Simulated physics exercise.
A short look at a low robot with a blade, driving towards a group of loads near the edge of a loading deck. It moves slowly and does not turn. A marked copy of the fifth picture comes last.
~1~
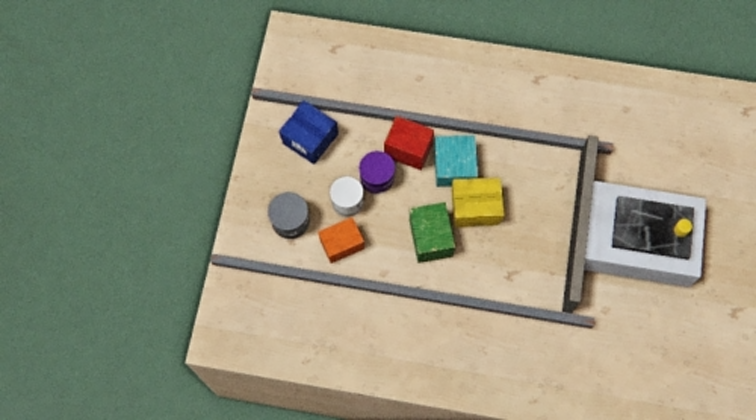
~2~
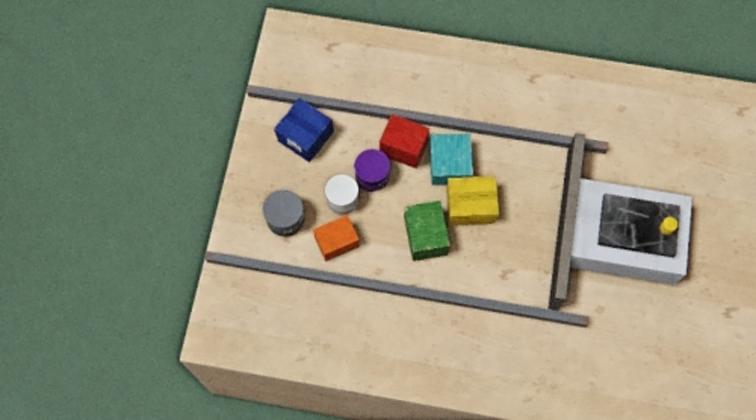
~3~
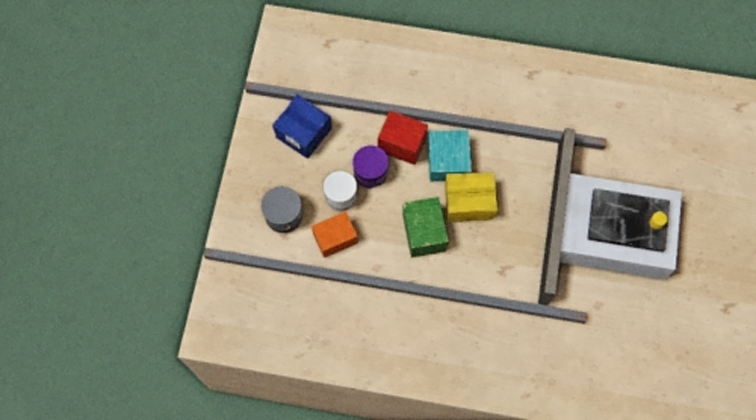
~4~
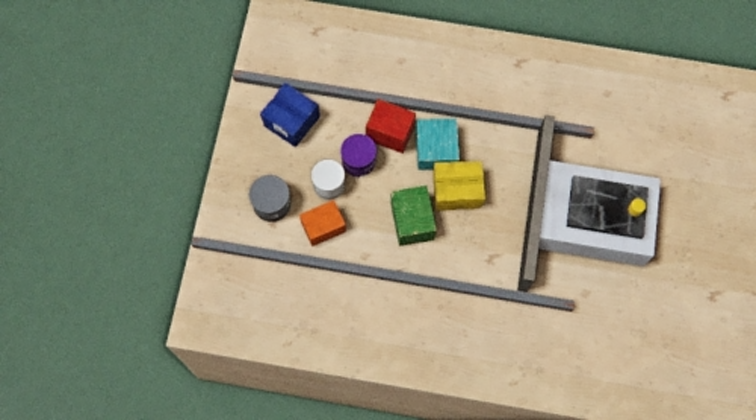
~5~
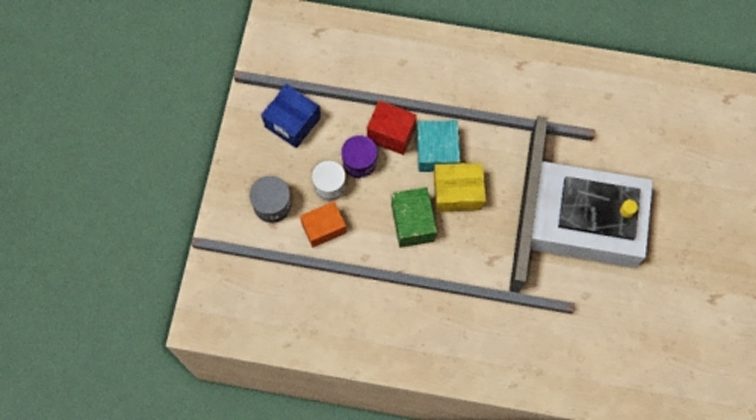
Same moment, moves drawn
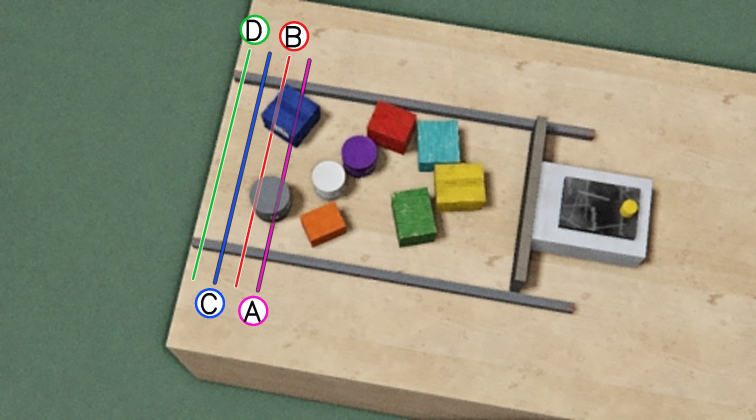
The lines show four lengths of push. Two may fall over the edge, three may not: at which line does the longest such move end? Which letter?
No third one falls up to A.
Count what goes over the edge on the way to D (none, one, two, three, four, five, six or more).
Six or more.
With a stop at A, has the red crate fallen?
No.
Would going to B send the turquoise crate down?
No.
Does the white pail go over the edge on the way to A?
No.
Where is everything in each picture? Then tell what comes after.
The first frame shows robot (647, 226); green crate (431, 233); purple pail (377, 173).
The second frame shows robot (633, 224); white pail (342, 195).
The third frame shows robot (623, 219); red crate (402, 138).
The fourth frame shows robot (602, 206); orange crate (323, 223).
The fifth frame shows robot (594, 207); grey pail (271, 200); green crate (413, 218); purple pail (359, 157).
On the marked copy, A at (285, 171); B at (264, 167); C at (243, 164); D at (223, 160).
Taking A. A third of the way, robot (503, 191); red crate (385, 128); turquoise crate (424, 139).
Two thirds of the way, robot (414, 176); blue parcel (259, 112); grey pail (253, 197).
When it is over, robot (347, 165); blue parcel over the edge; grey pail over the edge; two fallen.
As for the rest, B drops six; C drops six; D drops nine.
